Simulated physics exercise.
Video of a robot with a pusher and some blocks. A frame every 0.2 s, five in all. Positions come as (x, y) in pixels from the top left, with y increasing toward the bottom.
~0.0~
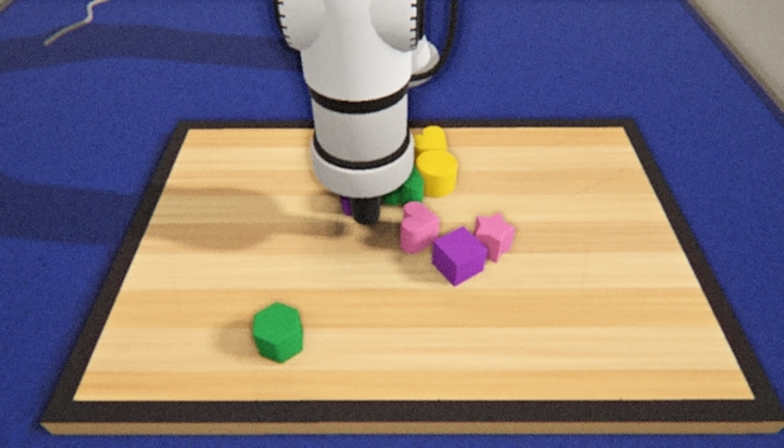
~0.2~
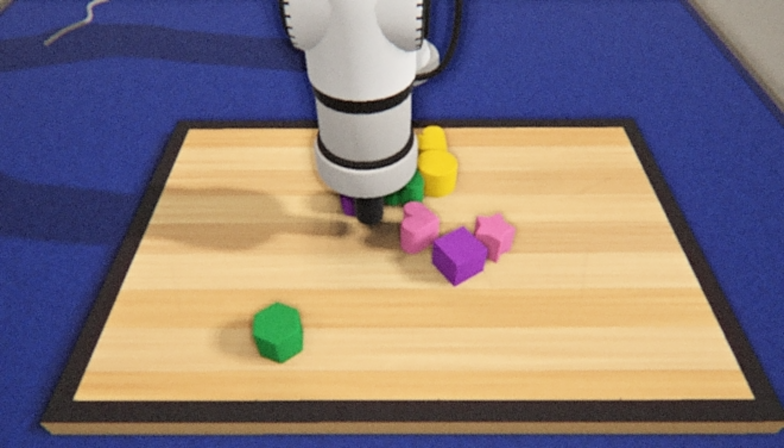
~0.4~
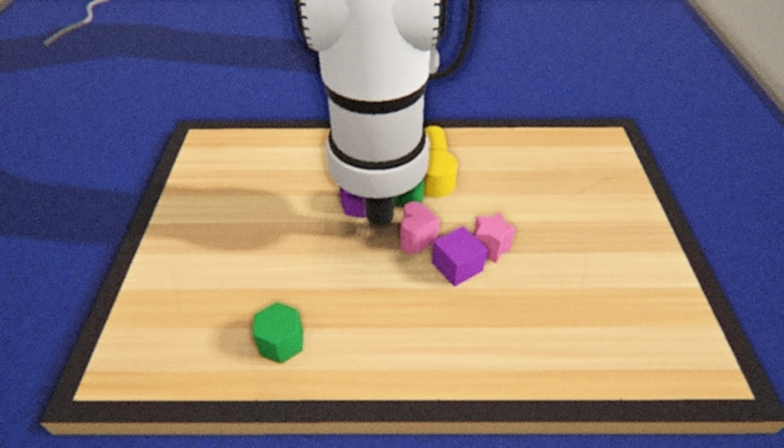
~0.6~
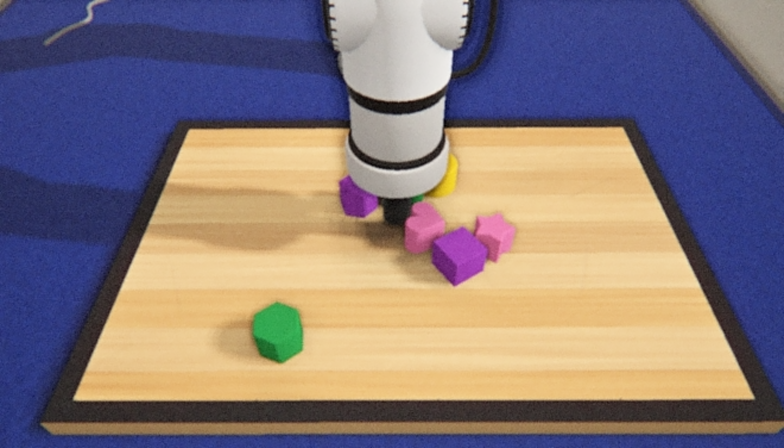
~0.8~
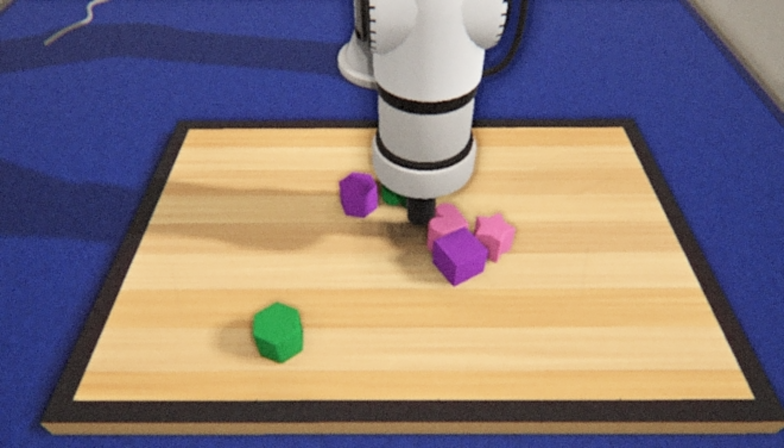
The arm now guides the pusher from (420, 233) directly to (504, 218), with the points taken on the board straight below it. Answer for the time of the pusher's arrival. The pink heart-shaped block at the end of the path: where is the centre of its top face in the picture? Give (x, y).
My estimate: (500, 218).
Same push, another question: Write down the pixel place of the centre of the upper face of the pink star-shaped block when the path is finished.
I'd place it at (528, 237), taking the centre of its top.
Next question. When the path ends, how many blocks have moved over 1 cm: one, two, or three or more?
By the end of the path, two blocks have moved more than about a centimetre.
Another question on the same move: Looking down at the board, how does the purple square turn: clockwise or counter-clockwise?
Seen from above, clockwise.
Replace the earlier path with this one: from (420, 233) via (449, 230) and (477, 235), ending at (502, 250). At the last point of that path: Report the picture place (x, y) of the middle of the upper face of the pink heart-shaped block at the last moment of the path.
My prediction: (532, 242).
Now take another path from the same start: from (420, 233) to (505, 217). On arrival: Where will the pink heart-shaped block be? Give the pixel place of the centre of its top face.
About (497, 217).
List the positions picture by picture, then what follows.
The first frame shows pusher tip at (366, 216); block tops, green heart-shaped block partly hidden; pink heart-shaped block at (418, 216); purple square at (460, 244); pink star-shaped block at (494, 226).
The second frame shows pusher at (370, 216); blocks unchanged.
The third frame shows pusher at (380, 216); blocks unchanged.
The fourth frame shows pusher at (397, 217); pink heart-shaped block at (424, 216).
The fifth frame shows pusher at (421, 217); green heart-shaped block hidden; pink heart-shaped block at (448, 218); purple square at (461, 245); pink star-shaped block at (494, 226).
The first path, step by step. Halfway along, pusher at (465, 209); pink heart-shaped block at (486, 218), turned 30° clockwise; purple square at (467, 246), turned 25° clockwise; pink star-shaped block at (518, 231).
At the end, pusher at (508, 202); green heart-shaped block in place; pink heart-shaped block at (499, 218), turned 70° clockwise; purple square at (467, 246), turned 25° clockwise; pink star-shaped block at (528, 237), turned 30° clockwise.
